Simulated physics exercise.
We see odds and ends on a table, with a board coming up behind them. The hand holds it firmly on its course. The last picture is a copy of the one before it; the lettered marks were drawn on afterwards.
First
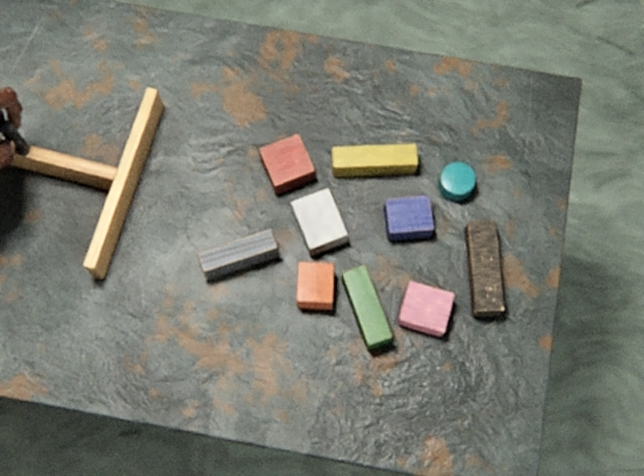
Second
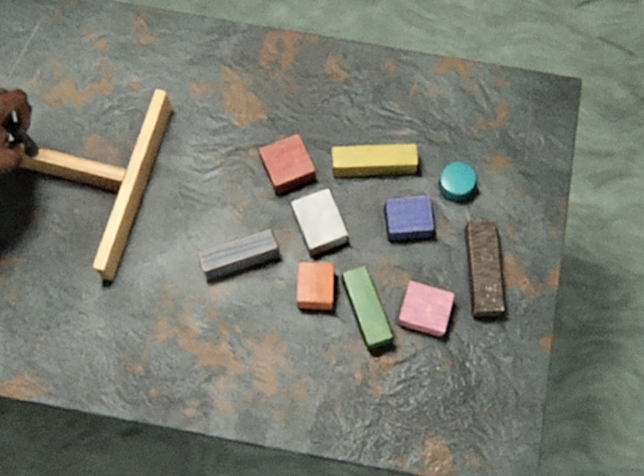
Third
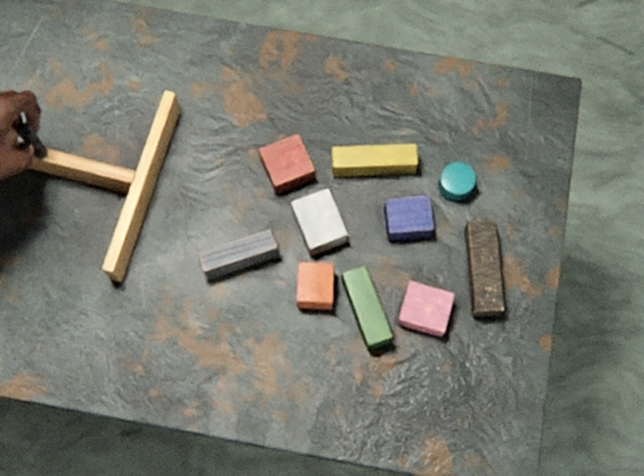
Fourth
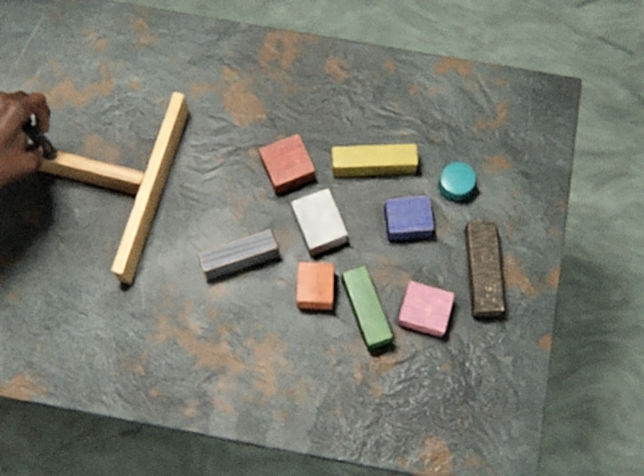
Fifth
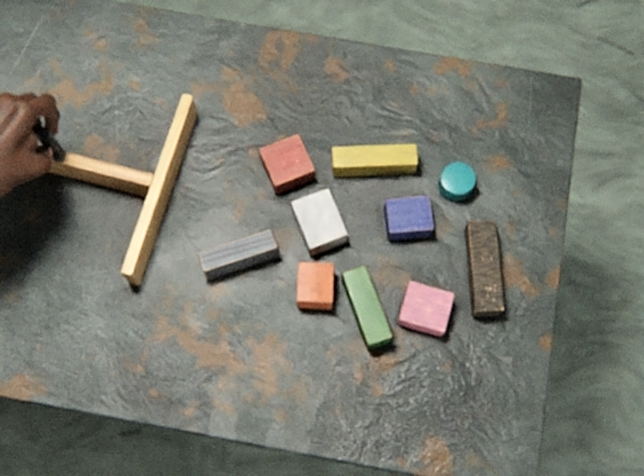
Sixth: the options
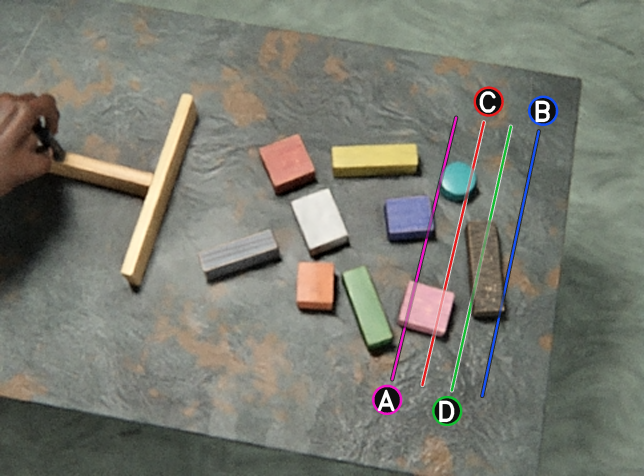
To begin with, a hand at the left holds a T-shaped wooden board on a dark, rust-patched table, apart from a group of colourful blocks and a turquoise tin. The hand then slides the board a short way right, narrowing the gap, while the other objects stay still.
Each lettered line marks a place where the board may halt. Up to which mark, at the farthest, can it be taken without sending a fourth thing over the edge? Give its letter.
It should halt at D.
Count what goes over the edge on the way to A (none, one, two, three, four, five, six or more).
By then, none.
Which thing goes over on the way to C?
It is the black bar.
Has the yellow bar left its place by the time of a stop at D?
Yes.
On the marked copy, A at (426, 243); B at (512, 258); C at (454, 248); D at (483, 253).
Following D. Soon after the start, board (274, 202); yellow bar (383, 160); orange block (320, 290).
Later, board (390, 222); black bar (519, 274); pink block (483, 320).
In the end, board (484, 239); black bar over the edge; pink block over the edge; two fallen.
As for the rest, A is within the limit but short; B drops four; C is within the limit but short.
